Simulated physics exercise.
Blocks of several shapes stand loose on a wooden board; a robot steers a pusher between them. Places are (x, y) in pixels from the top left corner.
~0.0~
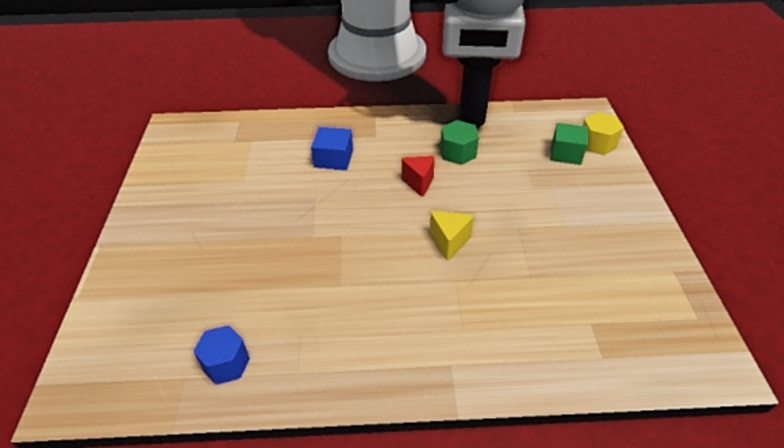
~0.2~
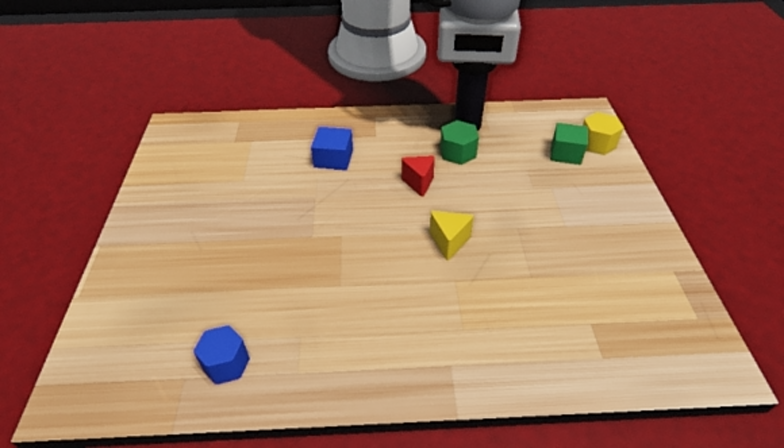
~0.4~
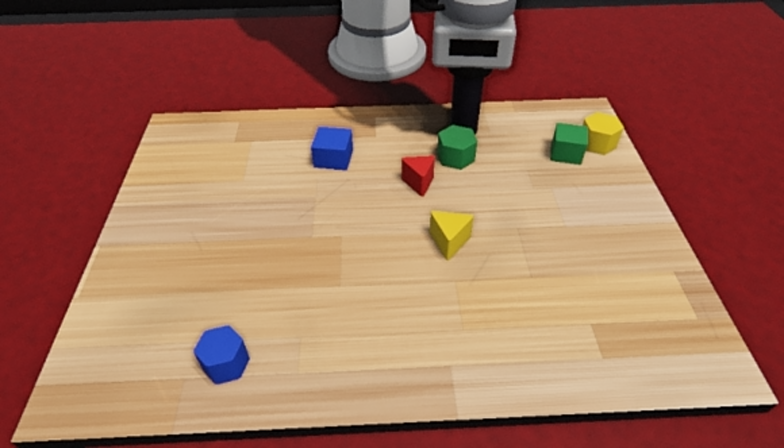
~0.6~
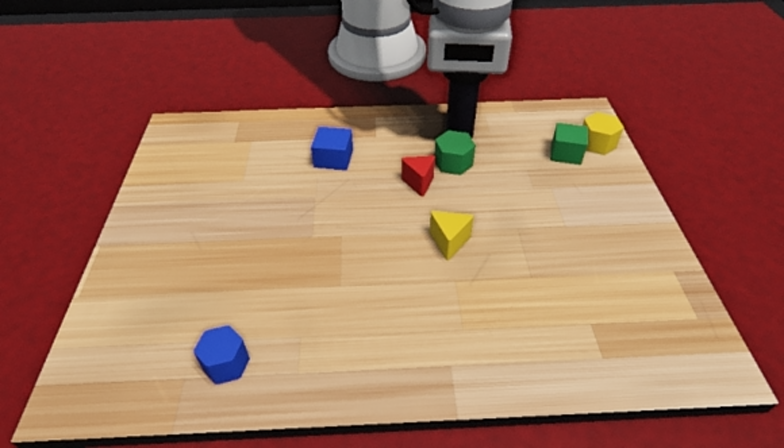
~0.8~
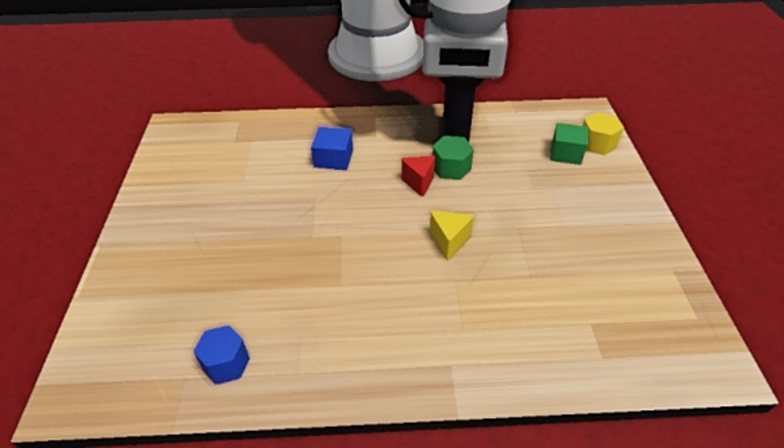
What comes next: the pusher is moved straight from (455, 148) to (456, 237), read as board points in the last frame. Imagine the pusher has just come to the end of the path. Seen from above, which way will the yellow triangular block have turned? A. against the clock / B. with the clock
A (against the clock)
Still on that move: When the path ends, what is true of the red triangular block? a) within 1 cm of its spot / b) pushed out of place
That would be b.
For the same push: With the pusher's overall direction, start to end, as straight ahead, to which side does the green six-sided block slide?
It shifts to the right.
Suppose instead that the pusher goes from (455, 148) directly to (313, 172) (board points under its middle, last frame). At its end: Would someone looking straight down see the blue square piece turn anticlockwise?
I'd say no.
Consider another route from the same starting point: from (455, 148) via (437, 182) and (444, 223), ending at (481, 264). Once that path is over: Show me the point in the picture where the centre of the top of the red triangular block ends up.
The point I'd pick in the picture is (409, 173).
On the path given first. One third of the way, pusher (457, 168); red triangular block (409, 169), turned 40° clockwise; green six-sided block (449, 175), turned 15° clockwise.
Two thirds of the way, pusher (457, 197); red triangular block (409, 169), turned 40° clockwise; yellow triangular block (450, 229), turned 25° anticlockwise; green six-sided block (441, 205), turned 35° clockwise.
At the end, pusher (456, 230); red triangular block (409, 169), turned 40° clockwise; yellow triangular block (449, 258), turned 35° anticlockwise; green six-sided block (428, 233), turned 55° clockwise.
